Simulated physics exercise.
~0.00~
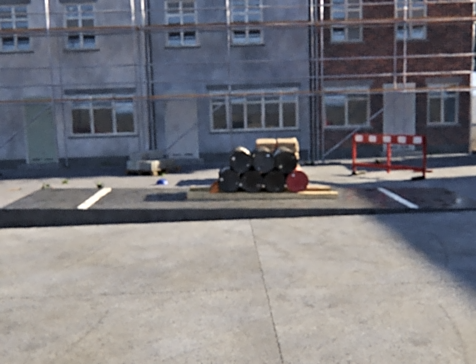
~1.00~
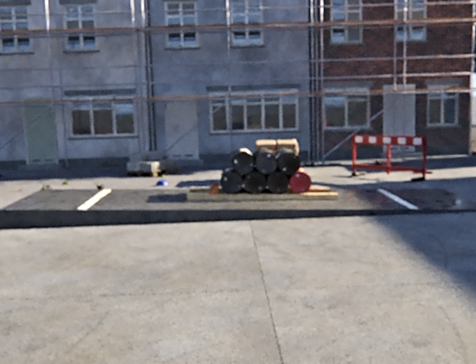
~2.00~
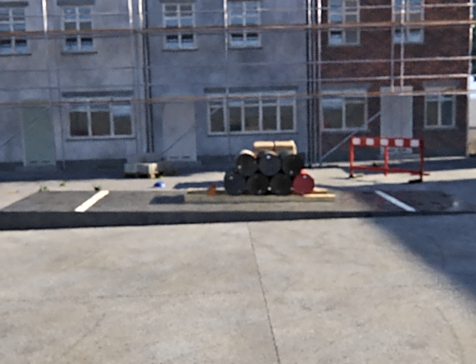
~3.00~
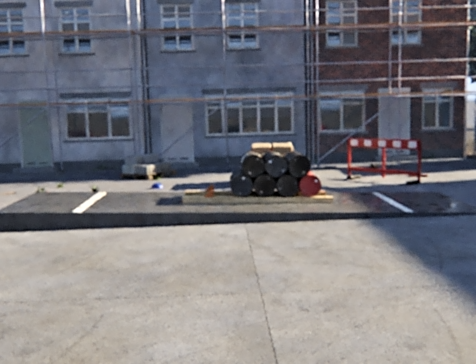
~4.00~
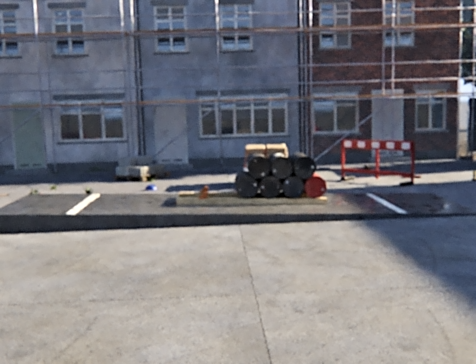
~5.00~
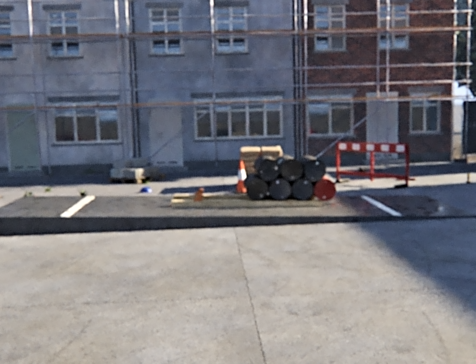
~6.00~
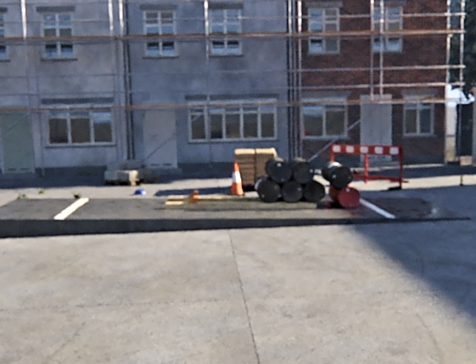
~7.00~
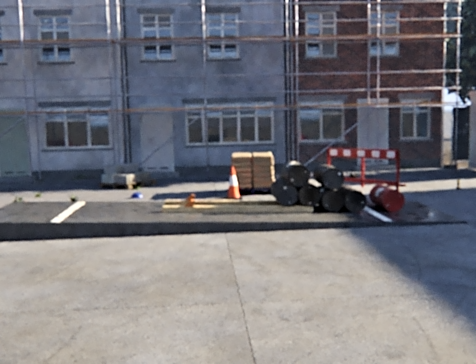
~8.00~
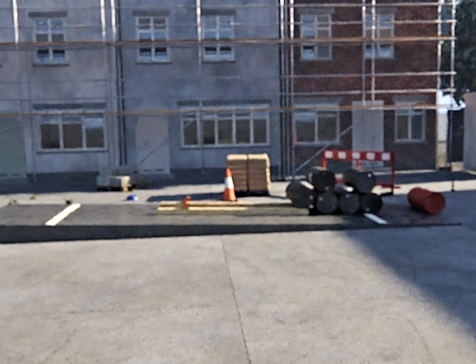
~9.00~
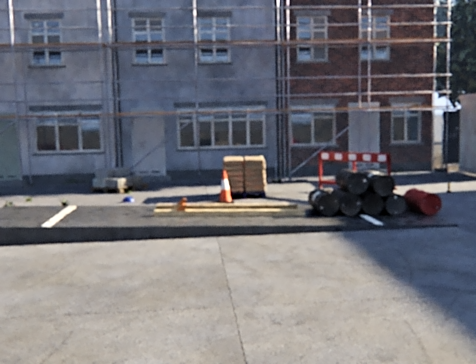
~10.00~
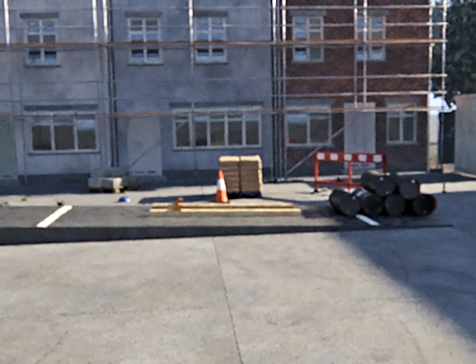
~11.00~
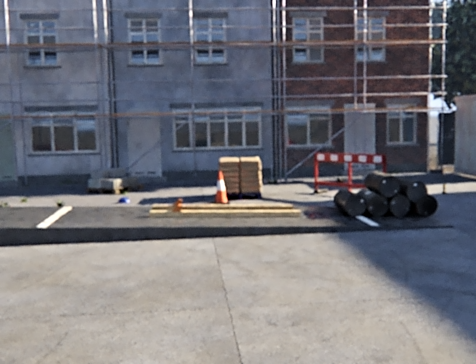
A stack of dark drums with one red drum at its lower right sits on timber bearers in a paved bay, before scaffolded houses. The stack starts to creep to the right, slowly at first, while the view drifts slightly the same way. An orange and white cone and a pallet of blocks come into sight behind it. The drums then roll off the timbers and spread, with the red one leading past the right white line. The dark drums bunch up around that line, and the red one is finally lost from view beside the heap, which comes to rest.
